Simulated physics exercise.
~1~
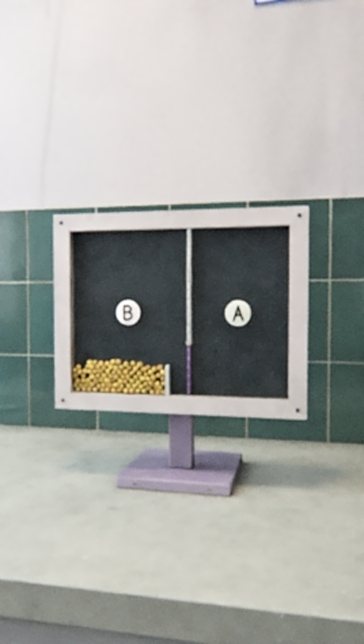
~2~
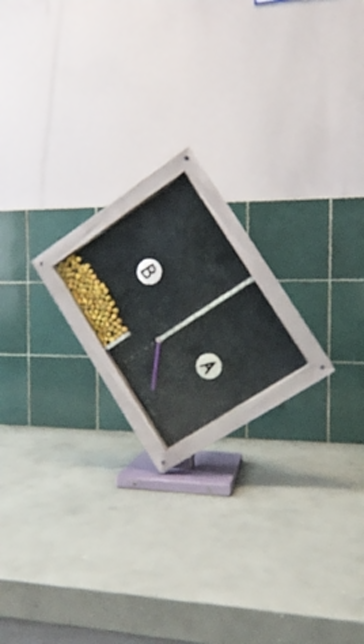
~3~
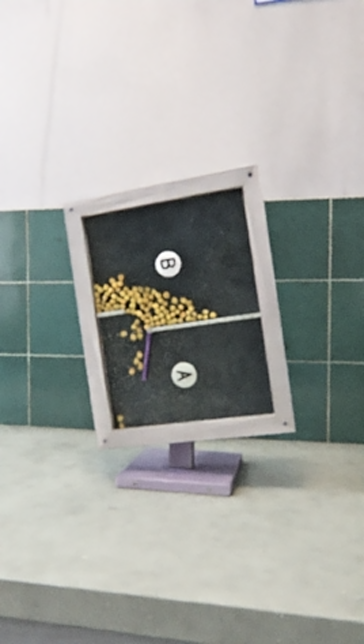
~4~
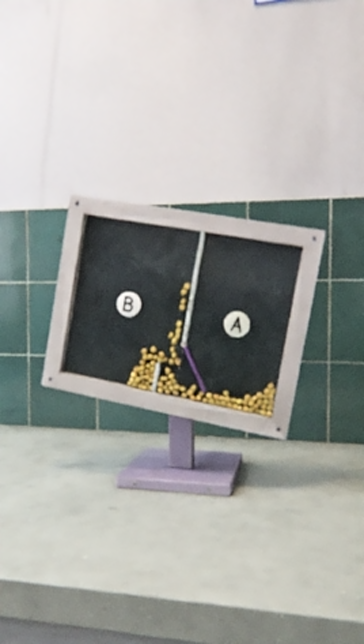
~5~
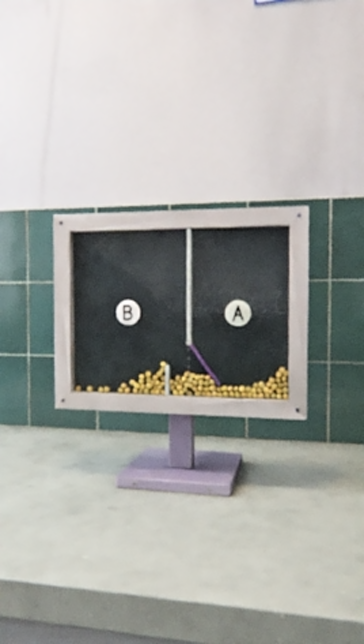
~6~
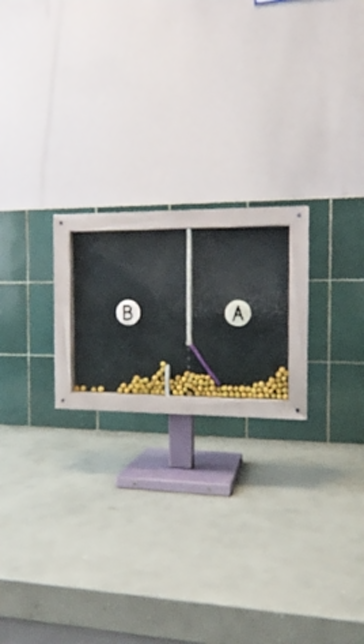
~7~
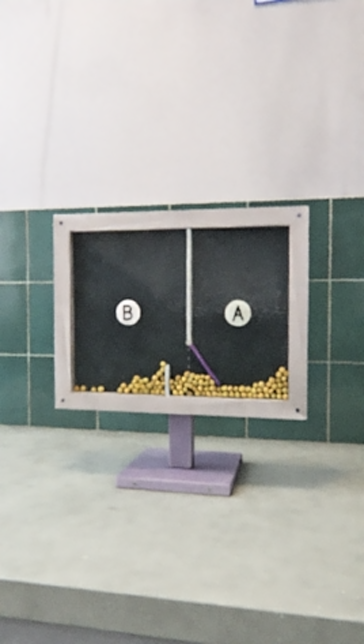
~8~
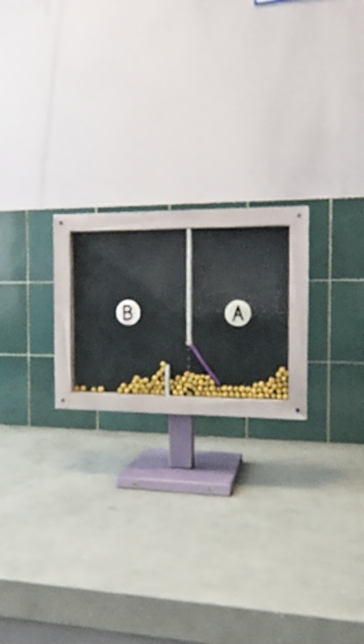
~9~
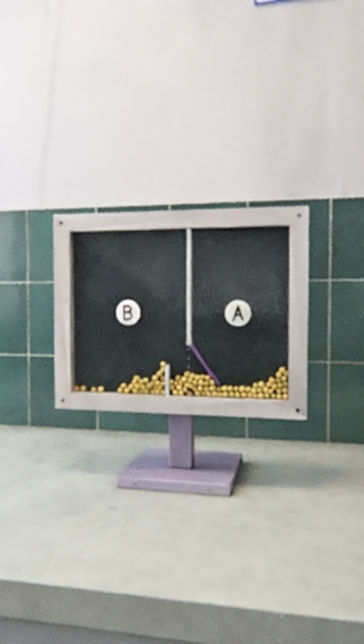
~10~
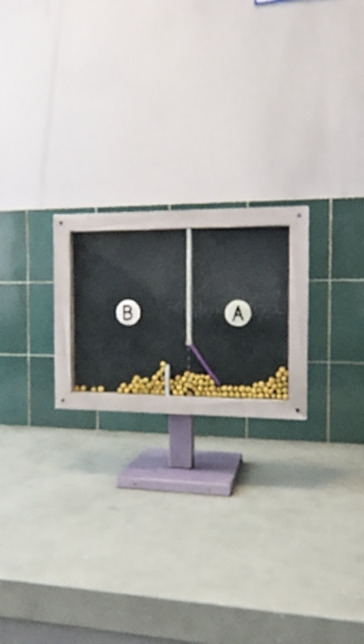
The box tips clockwise and swings back level, leaving yellow chickpeas spread across both lettered sides.
